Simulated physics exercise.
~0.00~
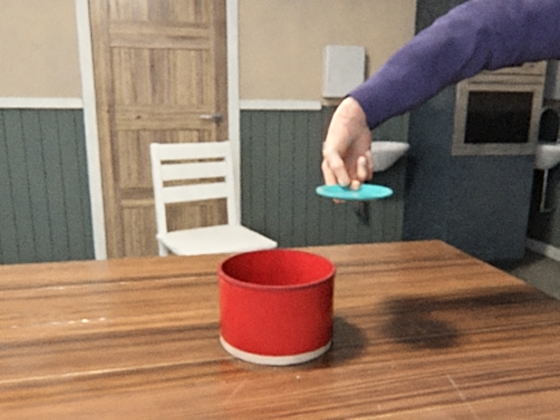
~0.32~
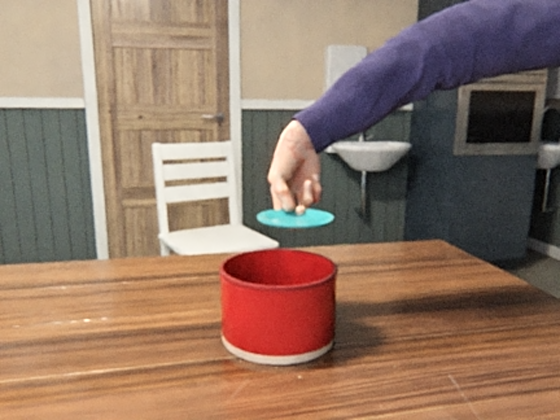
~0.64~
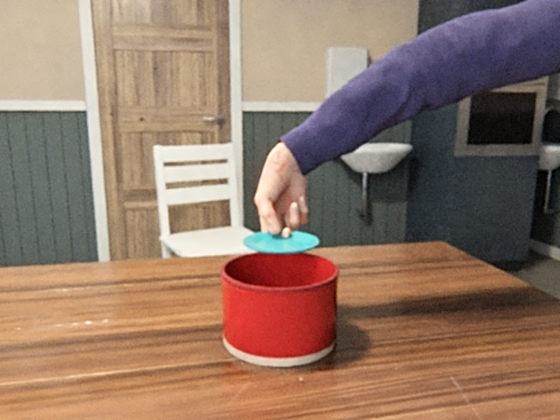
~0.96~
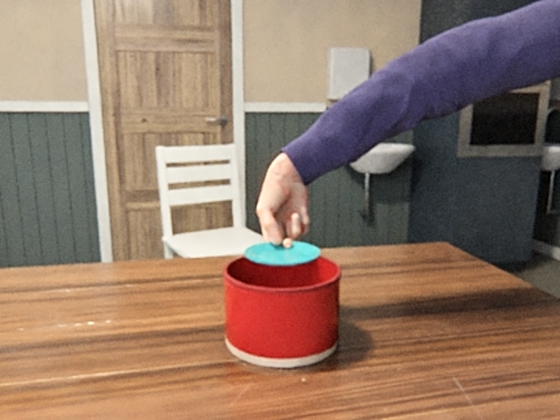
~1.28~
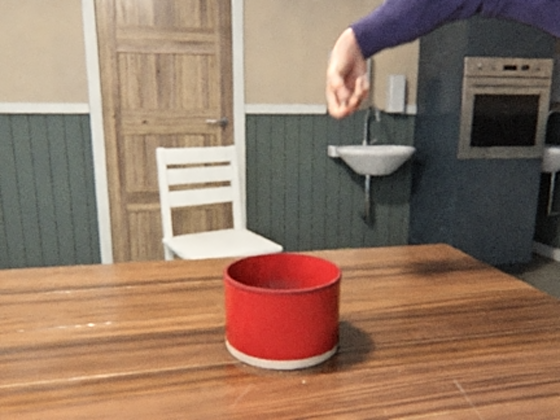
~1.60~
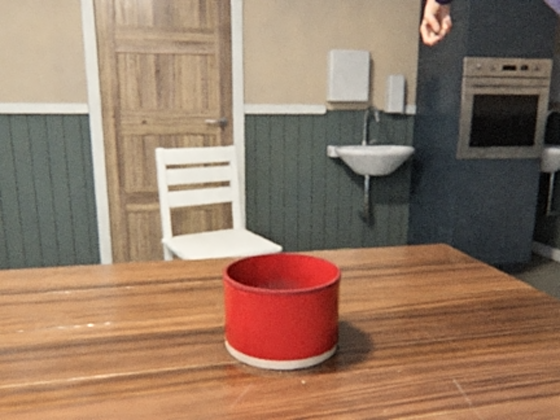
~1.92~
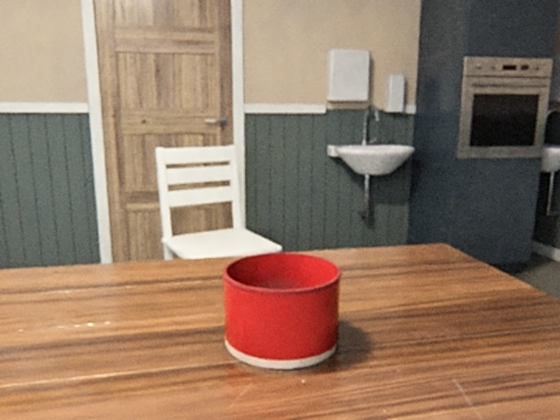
An arm in a purple sleeve reaches in from the upper right, holding a flat turquoise plate above a round red container with a pale base. The container stands on a brown wooden table, seen from slightly above, with a white chair, a wooden door, a sink and an oven behind. The hand carries the plate left and down until it is over the container's open rim. It lowers the plate a little further, then lets go, and the plate drops inside. The empty hand draws back up to the right and leaves, and the container stands still with the plate out of sight within.
